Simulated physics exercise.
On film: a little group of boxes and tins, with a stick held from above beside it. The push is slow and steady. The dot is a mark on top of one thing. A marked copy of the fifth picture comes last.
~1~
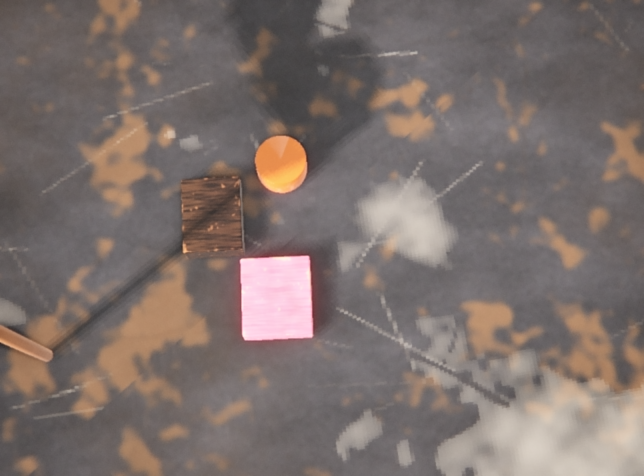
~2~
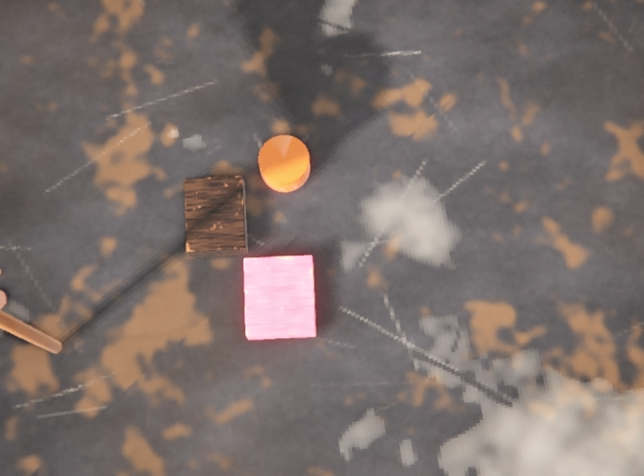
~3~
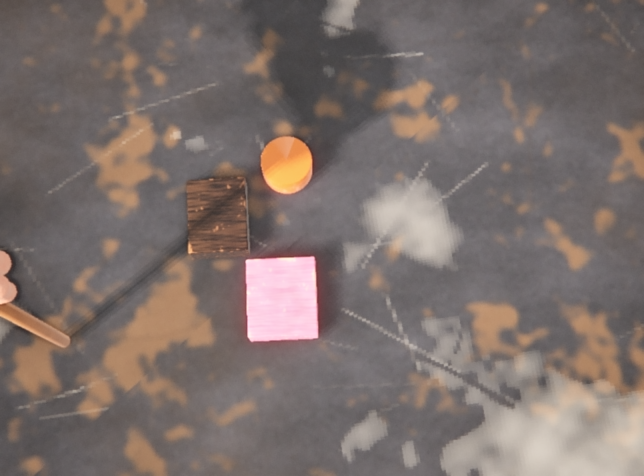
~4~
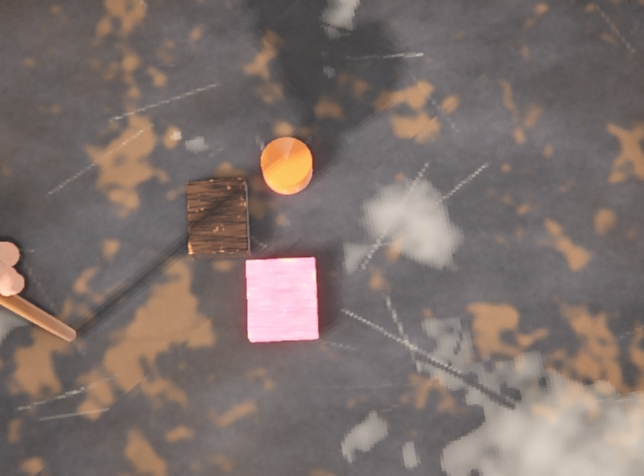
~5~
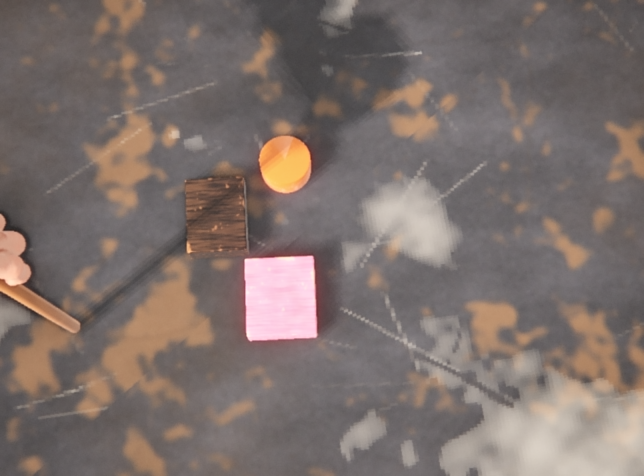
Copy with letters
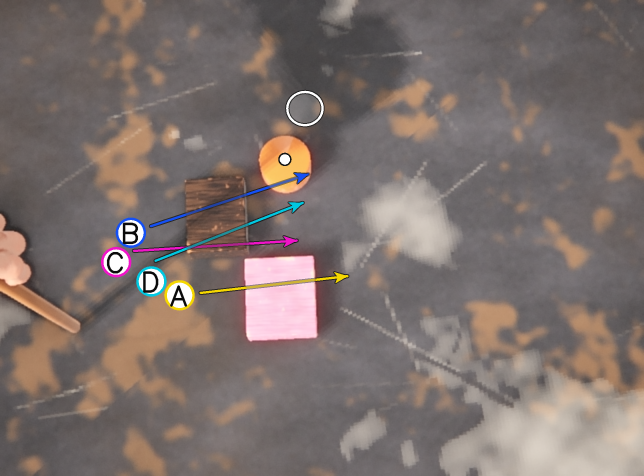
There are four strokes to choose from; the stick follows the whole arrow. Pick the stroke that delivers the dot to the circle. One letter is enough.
Stroke D.
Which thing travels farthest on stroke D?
It is the black block.
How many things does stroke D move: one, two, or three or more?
Two.
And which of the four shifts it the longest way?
Stroke D.
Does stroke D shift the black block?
On that stroke, yes.
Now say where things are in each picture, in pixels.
In the first picture, pink block (277, 299); black block (213, 218); orange tin (282, 164).
In the second picture, orange tin (285, 164); pink block (280, 298).
In the third picture, black block (218, 218); orange tin (287, 165).
In the fourth picture, pink block (283, 300); black block (219, 219).
In the fifth picture, orange tin (286, 164); pink block (281, 299); black block (217, 218).
On the marked copy, A from (200, 293) to (348, 276); B from (151, 226) to (308, 174); C from (134, 251) to (297, 241); D from (156, 261) to (303, 203); the ring at (304, 108); the white dot at (285, 159).
Following D. Soon after the start, foot of the stick (209, 240); orange tin (286, 165); black block (235, 209).
Later, foot of the stick (262, 219); orange tin (303, 139); black block (266, 181).
In the end, foot of the stick (303, 203); orange tin (306, 113); black block (277, 168); the dot on the orange tin is in the ring.
As for the rest, A leaves the dotted thing at (286, 165); B leaves the dotted thing at (321, 143); C leaves the dotted thing at (291, 150).
